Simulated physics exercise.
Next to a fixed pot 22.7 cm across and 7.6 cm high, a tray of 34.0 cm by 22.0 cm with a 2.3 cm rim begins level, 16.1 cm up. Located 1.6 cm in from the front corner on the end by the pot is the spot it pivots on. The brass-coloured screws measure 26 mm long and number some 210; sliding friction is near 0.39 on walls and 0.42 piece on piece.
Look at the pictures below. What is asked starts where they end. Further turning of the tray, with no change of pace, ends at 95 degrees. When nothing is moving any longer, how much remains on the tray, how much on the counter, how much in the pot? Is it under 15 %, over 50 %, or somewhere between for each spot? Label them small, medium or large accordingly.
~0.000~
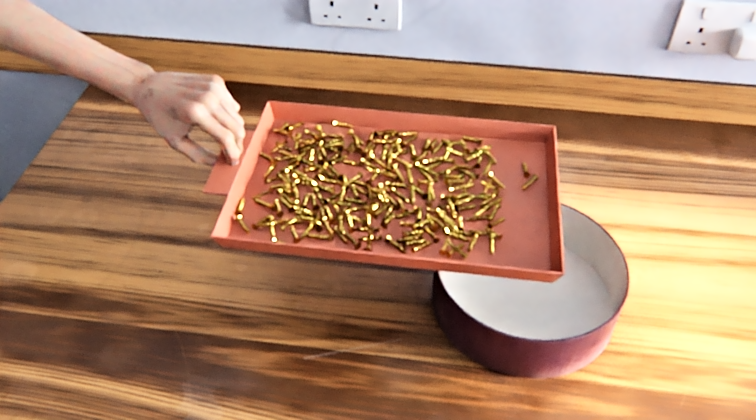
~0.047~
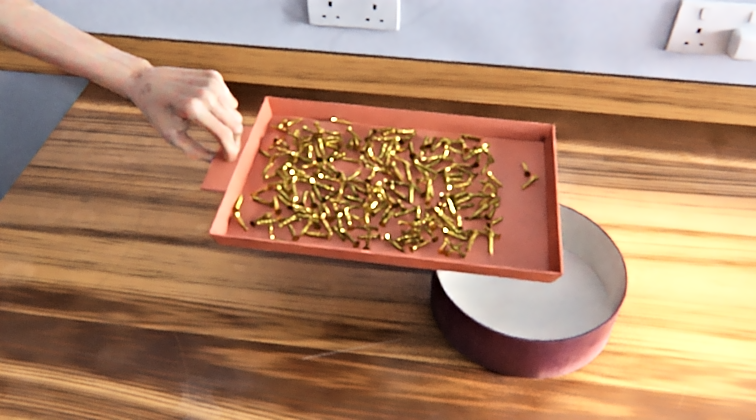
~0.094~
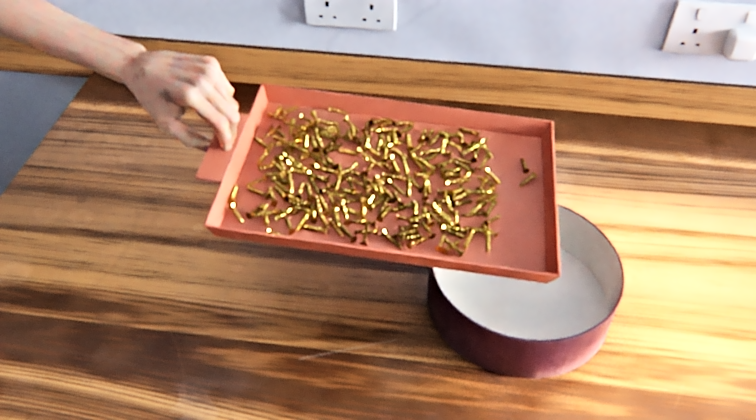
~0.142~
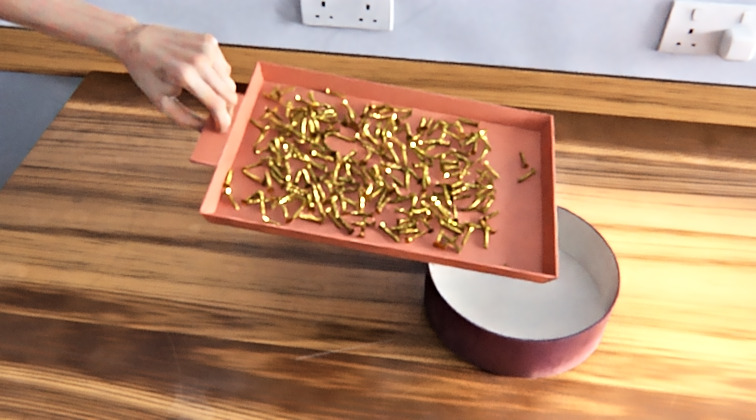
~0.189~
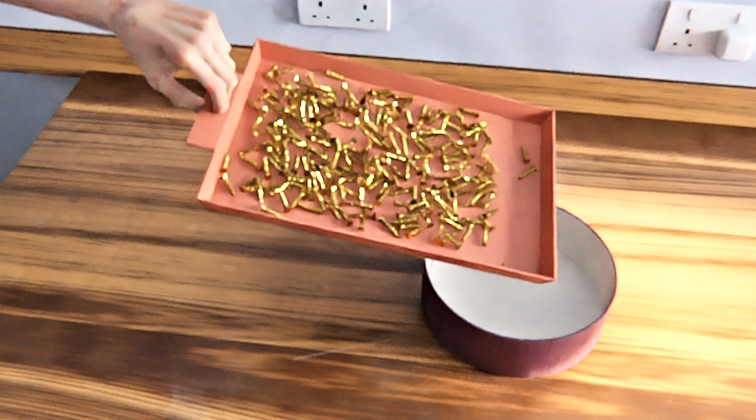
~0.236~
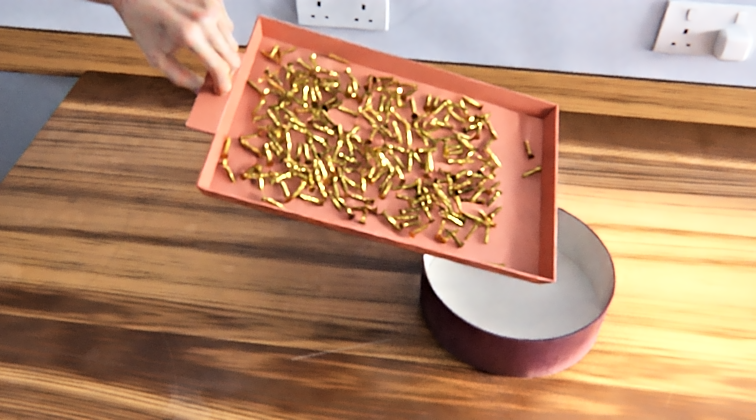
Tray - small, counter - large, pot - small.
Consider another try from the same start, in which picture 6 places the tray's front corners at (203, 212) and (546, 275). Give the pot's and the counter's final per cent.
Split: Pot = 0, counter = 100.
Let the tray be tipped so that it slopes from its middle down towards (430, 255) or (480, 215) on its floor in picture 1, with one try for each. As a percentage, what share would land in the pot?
Roughly 0 per cent on the first try and 20 per cent on the second.
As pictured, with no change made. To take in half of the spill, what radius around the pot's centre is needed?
Roughly 20 cm from the centre.
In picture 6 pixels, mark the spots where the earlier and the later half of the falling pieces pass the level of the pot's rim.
(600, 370) first, (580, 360) later, roughly.
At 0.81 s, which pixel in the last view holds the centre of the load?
Expected load position: Near (580, 318).
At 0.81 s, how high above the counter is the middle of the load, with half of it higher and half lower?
I'd put it near 14 cm.
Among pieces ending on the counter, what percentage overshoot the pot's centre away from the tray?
Near 100 in a hundred.
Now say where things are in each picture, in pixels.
In the first picture, tray tilt 0 degrees, front corners at (220, 232) and (556, 267); middle of the pieces at (380, 191); pot at (531, 261).
In the second picture, tray tilt 1 degrees, front corners at (218, 229) and (555, 268); middle of the pieces at (378, 189).
In the third picture, tray tilt 4 degrees, front corners at (213, 221) and (553, 269), lowest corner right front; middle of the pieces at (375, 182).
In the fourth picture, tray tilt 9 degrees, front corners at (209, 208) and (550, 271), lowest corner right front; middle of the pieces at (373, 172).
In the fifth picture, tray tilt 14 degrees, front corners at (206, 194) and (549, 272), lowest corner right front; middle of the pieces at (373, 161).
In the sixth picture, tray tilt 19 degrees, front corners at (206, 182) and (548, 274), lowest corner right front; middle of the pieces at (376, 151); pot at (518, 261). Its pace works out near 110 degrees a second.
After 0.58 s, tilt 56 degrees; the tray holds 100 %, the pot 0 %.
After 0.81 s, tilt 81 degrees; the tray holds 35 %, the pot 0 %.
Then, at 1.15 s, tilt 95 degrees; the tray holds 0 %, the pot 5 %.
In the end, at 1.9 s, tray 0 %, counter 95 %, pot 5 %.
